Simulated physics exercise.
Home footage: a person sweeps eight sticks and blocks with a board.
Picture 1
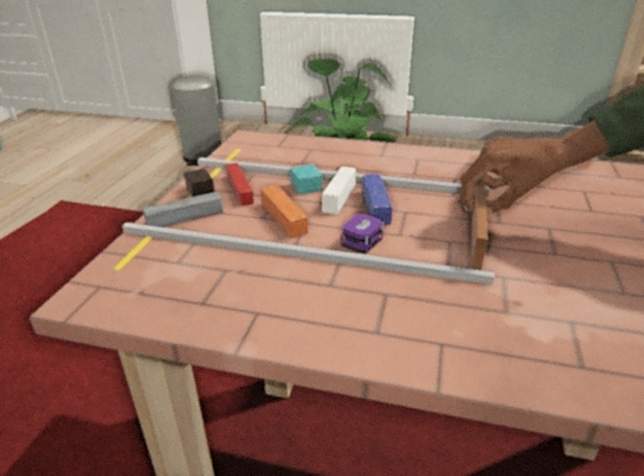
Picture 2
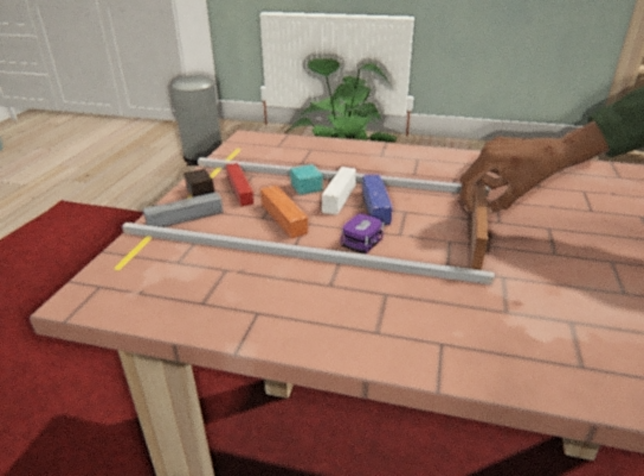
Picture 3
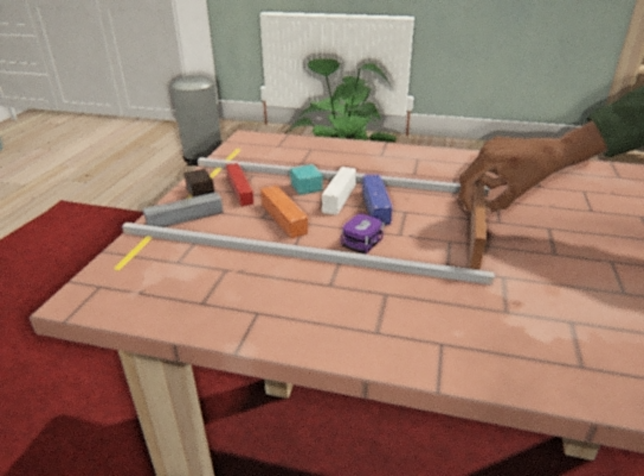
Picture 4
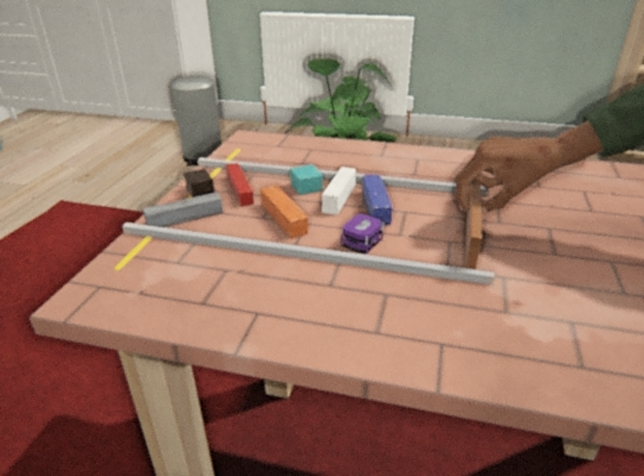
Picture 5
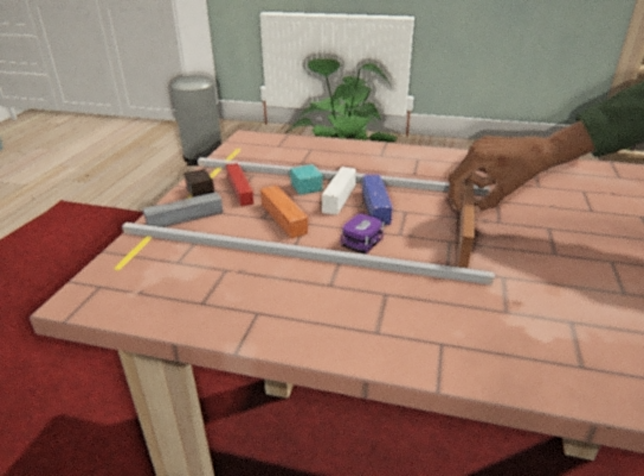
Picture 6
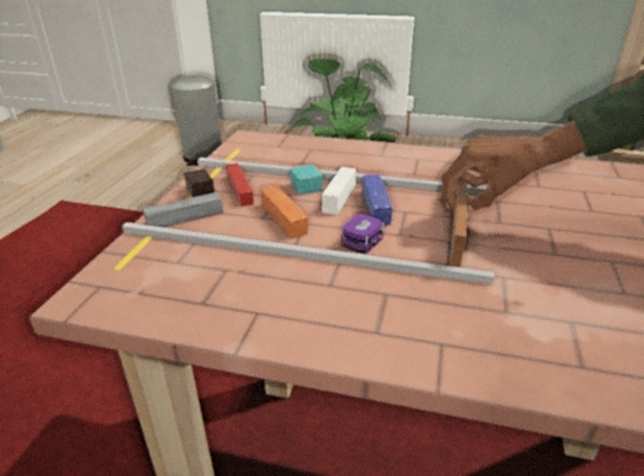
At first, a hand holds a wooden board upright at the right end of two grey rails on a table, with colourful blocks and a purple case lying still between them. Then the hand slides the board slightly left toward the blocks, which remain untouched and unmoved.
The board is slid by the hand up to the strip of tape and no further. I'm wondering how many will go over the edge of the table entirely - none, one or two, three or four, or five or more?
The number going over the edge will be five or higher.
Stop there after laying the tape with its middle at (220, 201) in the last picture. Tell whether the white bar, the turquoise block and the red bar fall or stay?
In this case the white bar does not drop; next, the turquoise block does not drop; last, the red bar drops.
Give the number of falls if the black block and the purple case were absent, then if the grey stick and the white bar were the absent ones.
The first removal gives 3, the second gives 4.
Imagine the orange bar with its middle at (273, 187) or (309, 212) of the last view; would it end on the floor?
At the first spot the orange bar topples off; at the second it topples off.
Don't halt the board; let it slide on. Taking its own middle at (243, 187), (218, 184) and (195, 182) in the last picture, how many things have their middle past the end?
0; 3; 5.
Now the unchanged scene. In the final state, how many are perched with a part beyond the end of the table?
The overhang total is 1.
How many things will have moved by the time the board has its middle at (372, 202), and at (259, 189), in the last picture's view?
Counts: 2 and 8.
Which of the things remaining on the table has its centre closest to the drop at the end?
Closest at the end: The white bar.
A little later, none off yet; black block at rest near (199, 184); grey stick at rest near (184, 211); red bar at rest near (239, 184).
When it is over, the number that fall off is five or more; down, turquoise block, orange bar, red bar, grey stick and black block.
